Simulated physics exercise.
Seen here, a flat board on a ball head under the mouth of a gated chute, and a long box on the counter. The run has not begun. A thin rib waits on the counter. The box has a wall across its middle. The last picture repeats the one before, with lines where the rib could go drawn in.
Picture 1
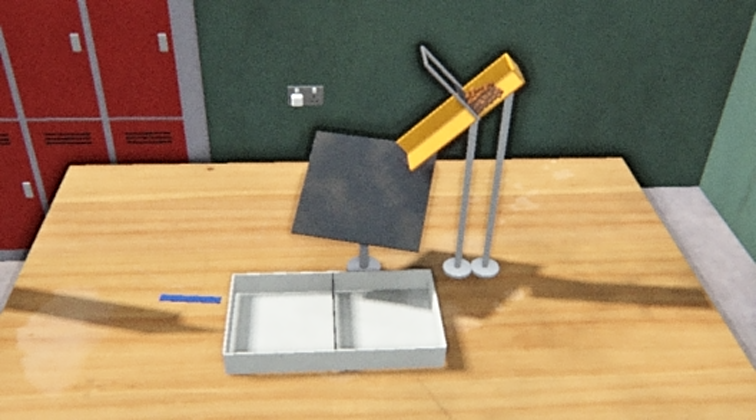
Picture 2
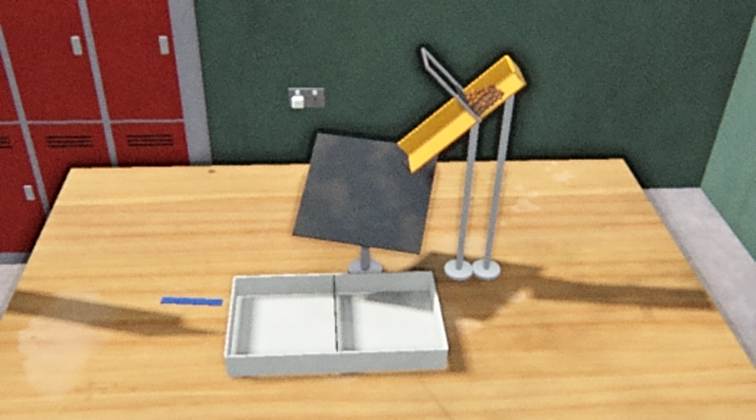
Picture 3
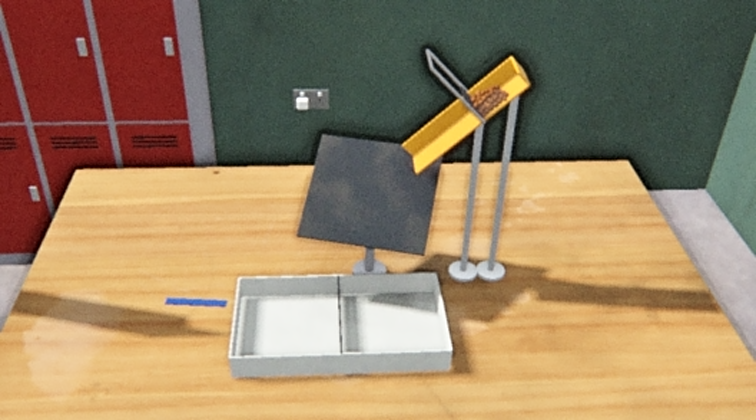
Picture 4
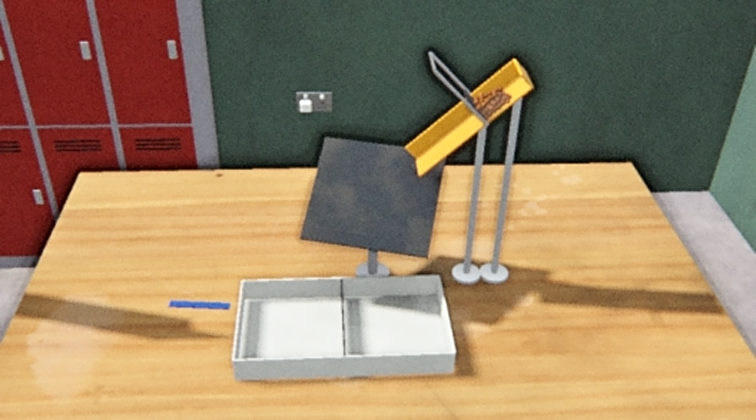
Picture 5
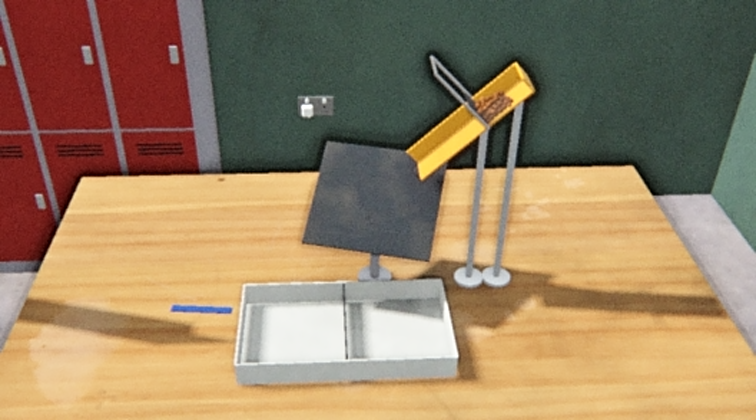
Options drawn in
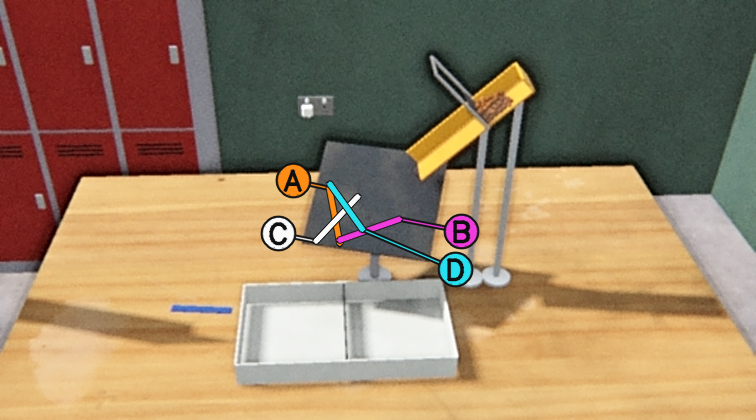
A wooden table held a divided white box, a tilted dark board and a sloping yellow chute with small brown pieces behind its gate; nothing on it moved, though the view shifted very slightly.
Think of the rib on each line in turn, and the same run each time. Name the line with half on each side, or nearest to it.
It is A.
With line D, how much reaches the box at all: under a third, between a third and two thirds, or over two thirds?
Over two thirds.
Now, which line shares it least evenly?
B.
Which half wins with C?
More lands on the left.
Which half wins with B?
The left half.
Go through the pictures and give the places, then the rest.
Load behind the gate at (479, 96), cereal balls; lip of the chute at (410, 162), sloping fairly steeply, in the first frame.
Middle of the board at (367, 191), tilted fairly steeply; middle of its low edge at (355, 244); of its high edge at (378, 141), in the second frame.
Front corners of the box at (230, 357) and (451, 350); front end of its middle wall at (342, 354); gate still shut at (466, 97), in the third frame.
Middle of the load at (488, 101); lip at (418, 168), in the fourth frame.
Middle of the load at (489, 105); lip at (420, 171), in the fifth frame.
On the marked copy, line A from (329, 188) to (339, 243); line B from (399, 219) to (339, 240); line C from (357, 196) to (315, 241); line D from (329, 183) to (362, 229).
If A is chosen, of what is caught, about half in the left half, about half in the right.
If B is chosen, of what is caught, all in the left half, none in the right.
If C is chosen, of what is caught, most in the left half, a small part in the right.
If D is chosen, of what is caught, about a quarter in the left half, most in the right.
